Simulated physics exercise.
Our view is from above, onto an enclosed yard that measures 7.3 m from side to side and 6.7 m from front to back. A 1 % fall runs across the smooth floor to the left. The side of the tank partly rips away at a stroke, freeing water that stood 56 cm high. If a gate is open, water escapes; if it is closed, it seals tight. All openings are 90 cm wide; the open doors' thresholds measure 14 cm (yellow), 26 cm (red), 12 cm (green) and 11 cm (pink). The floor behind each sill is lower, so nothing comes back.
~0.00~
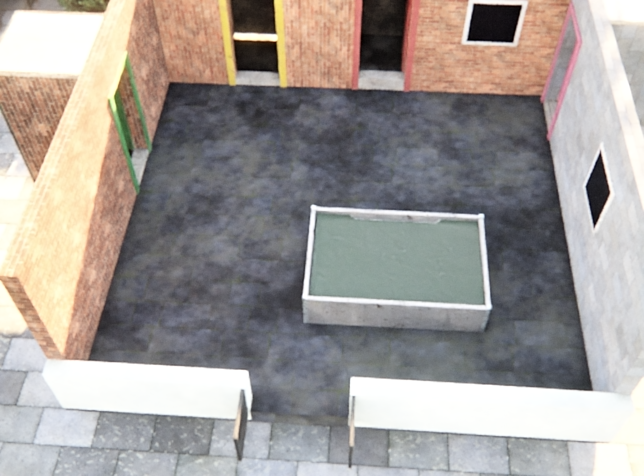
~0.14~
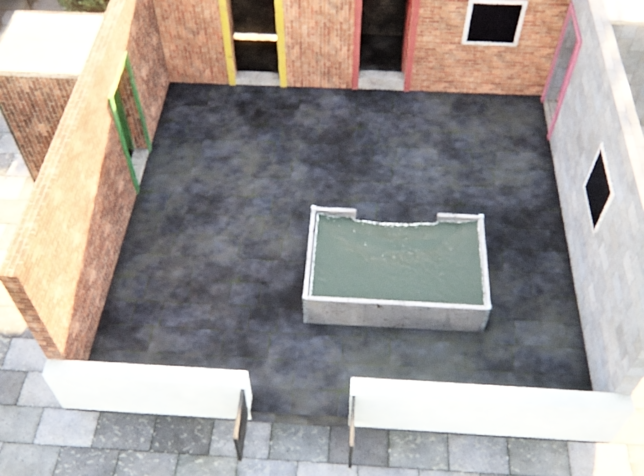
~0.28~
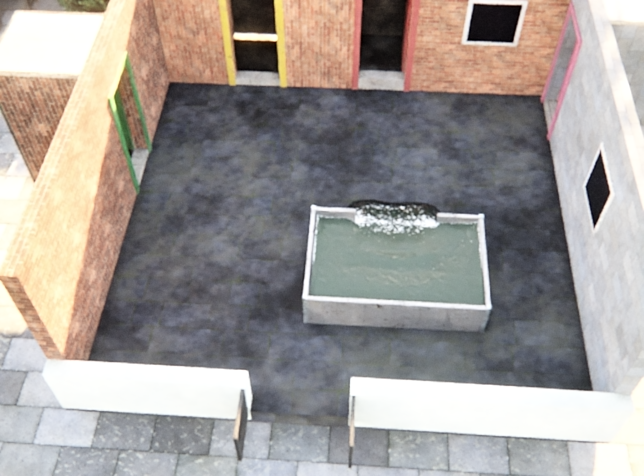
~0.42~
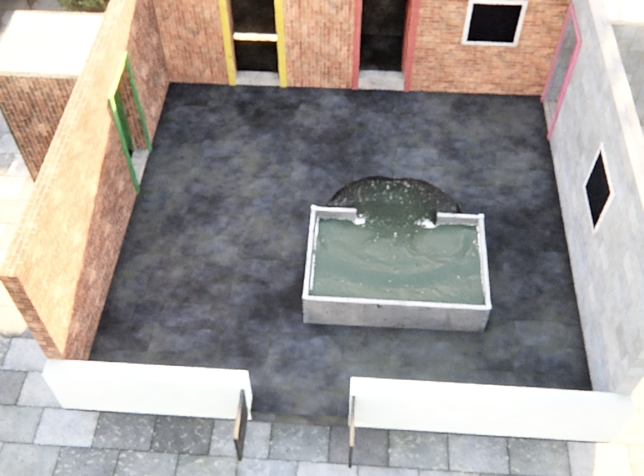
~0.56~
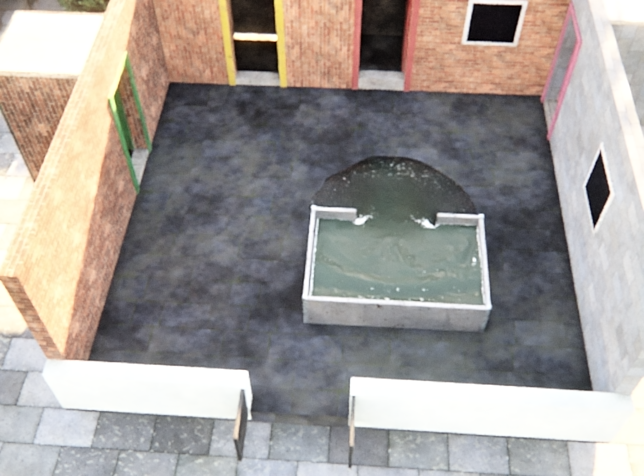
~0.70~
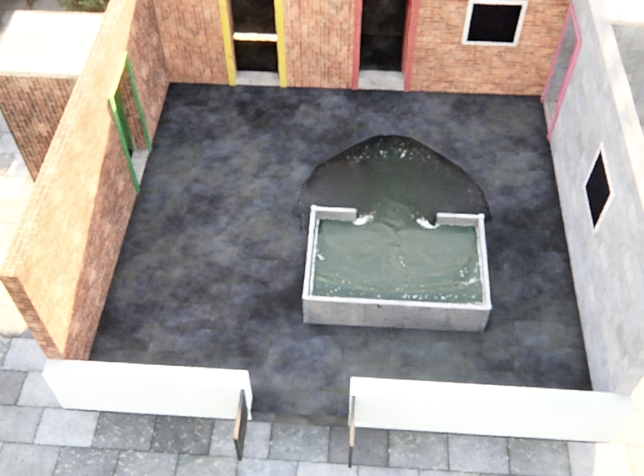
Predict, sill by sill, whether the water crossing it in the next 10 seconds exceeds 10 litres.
Outcome: For the yellow door I'd say within the limit, for the red door I'd say within the limit, for the green door I'd say within the limit, for the pink door I'd say above the limit.
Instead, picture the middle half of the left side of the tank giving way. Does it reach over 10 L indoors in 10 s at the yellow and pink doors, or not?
Yellow short, pink short.
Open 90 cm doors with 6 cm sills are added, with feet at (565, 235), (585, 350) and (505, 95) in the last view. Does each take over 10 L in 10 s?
Result in order - not enough, not enough, more than that.
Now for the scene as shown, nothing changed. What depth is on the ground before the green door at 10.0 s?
I'd put it at around 8.5 cm deep.
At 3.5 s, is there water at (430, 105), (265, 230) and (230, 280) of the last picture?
Status of the three spots: Inundated, free of it, free of it.
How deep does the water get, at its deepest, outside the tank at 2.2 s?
Depth: Approx. 26 cm.
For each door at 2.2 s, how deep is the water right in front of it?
Depths in cm: Yellow 10, red 26, green 0, pink 0.
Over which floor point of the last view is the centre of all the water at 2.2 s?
The water's centre is around (391, 208).
After 1.4 s water covers 25 % of the floor and is deepest (32 cm) near (384, 234); yellow door not reached, red door 23 cm at the sill, 0 L in, green door not reached, pink door not reached.
After 2.2 s water covers 35 % of the floor and is deepest (26 cm) near (387, 90); yellow door 10 cm at the sill, 0 L in, red door 26 cm at the sill, 0 L in, green door not reached, pink door not reached.
After 3.5 s water covers 40 % of the floor and is deepest (25 cm) near (179, 83); yellow door 11 cm at the sill, 0 L in, red door 17 cm at the sill, 0 L in, green door not reached, pink door 18 cm at the sill, 18 L in.
After 6.0 s water covers 65 % of the floor and is deepest (17 cm) near (170, 83); yellow door 8 cm at the sill, 1 L in, red door 12 cm at the sill, 0 L in, green door 9 cm at the sill, 0 L in, pink door 11 cm at the sill, 40 L in.
After 10.0 s water covers 95 % of the floor and is deepest (12 cm) near (85, 374); yellow door 8 cm at the sill, 1 L in, red door 6 cm at the sill, 0 L in, green door 9 cm at the sill, 0 L in, pink door 5 cm at the sill, 40 L in.
